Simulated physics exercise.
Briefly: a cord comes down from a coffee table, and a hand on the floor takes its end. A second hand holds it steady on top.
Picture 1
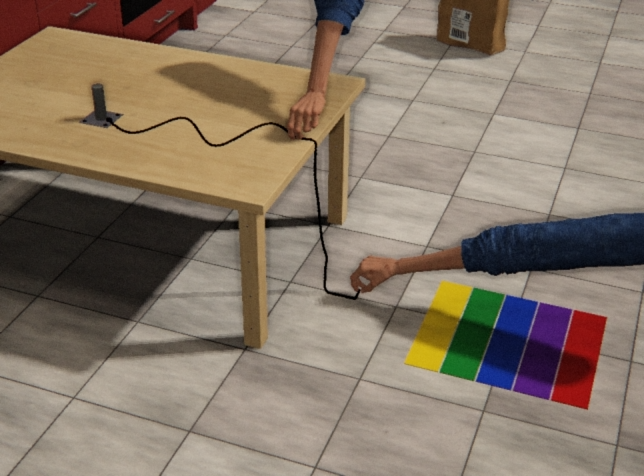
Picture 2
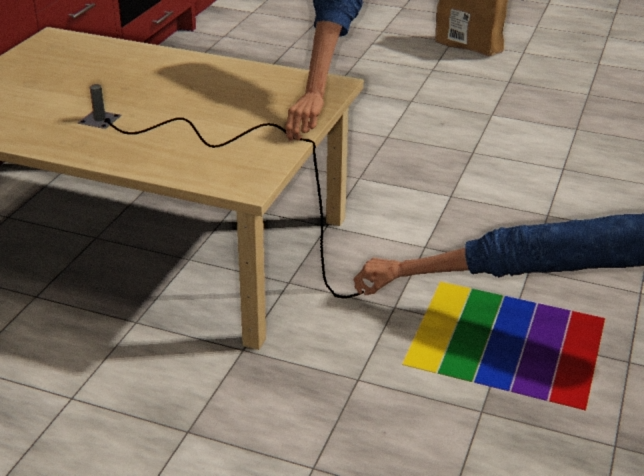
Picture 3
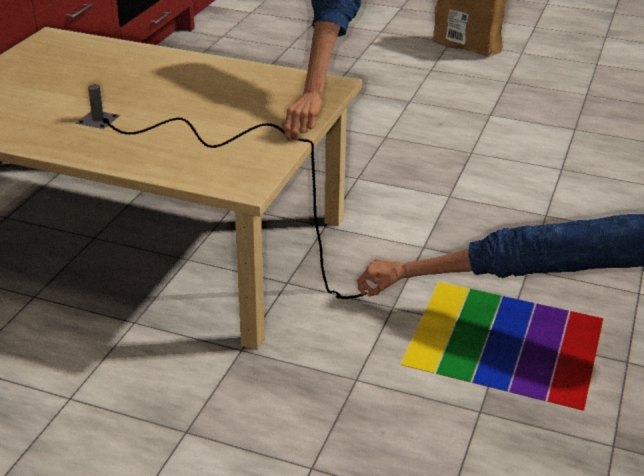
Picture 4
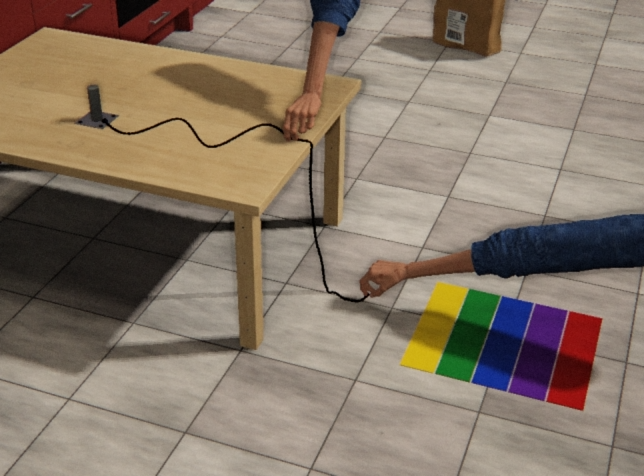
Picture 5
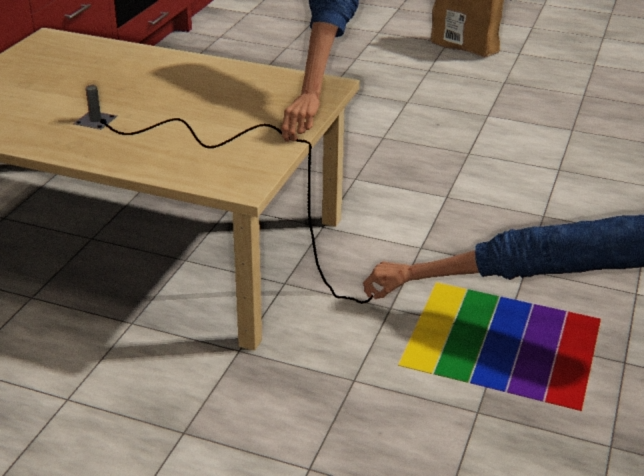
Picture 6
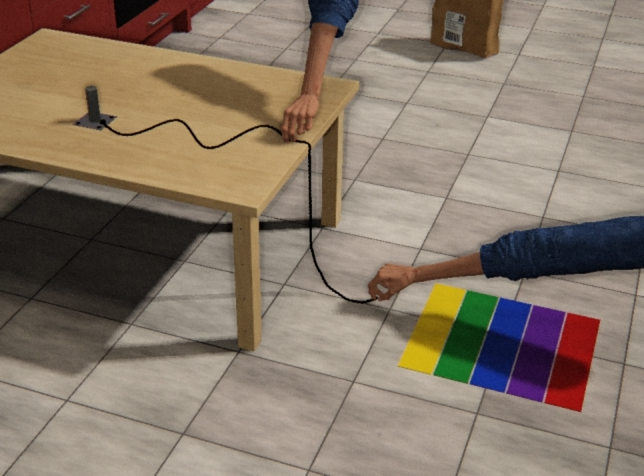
On a tiled floor beside a coffee table, a hand draws a black cord's end slightly right while another hand rests above.
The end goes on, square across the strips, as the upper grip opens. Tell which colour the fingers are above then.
They are above red.
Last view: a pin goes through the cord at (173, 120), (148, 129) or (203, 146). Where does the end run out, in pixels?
They end up at (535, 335), (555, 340) and (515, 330).
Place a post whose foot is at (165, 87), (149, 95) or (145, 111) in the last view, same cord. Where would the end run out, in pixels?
Around (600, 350), then (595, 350), then (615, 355).
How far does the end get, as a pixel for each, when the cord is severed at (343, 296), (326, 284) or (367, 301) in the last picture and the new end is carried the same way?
The pixels are (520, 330), (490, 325) and (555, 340), in the order of the tries.
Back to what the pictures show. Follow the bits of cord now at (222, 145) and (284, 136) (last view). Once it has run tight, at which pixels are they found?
Final positions are (280, 145) and (358, 185), in that order.
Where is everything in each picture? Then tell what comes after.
The first frame shows end (360, 290); yellow (428, 351); green (463, 360); blue (499, 369); purple (536, 378); red (573, 387).
The second frame shows end (363, 292); cord through (130, 133) (193, 127) (243, 135) (301, 139) (321, 205) (324, 274).
The third frame shows end (367, 293).
The fourth frame shows end (369, 294); cord through (127, 134) (191, 127) (240, 135) (298, 140) (312, 204) (323, 274).
The fifth frame shows end (373, 296).
The sixth frame shows end (377, 298); cord through (125, 135) (189, 128) (238, 136) (296, 141) (310, 206) (322, 275).
Soon after, end near (518, 330); over blue.
Then, end near (552, 338); over purple.
At full stretch, end near (573, 343); over red. It gets as far as the red strip.
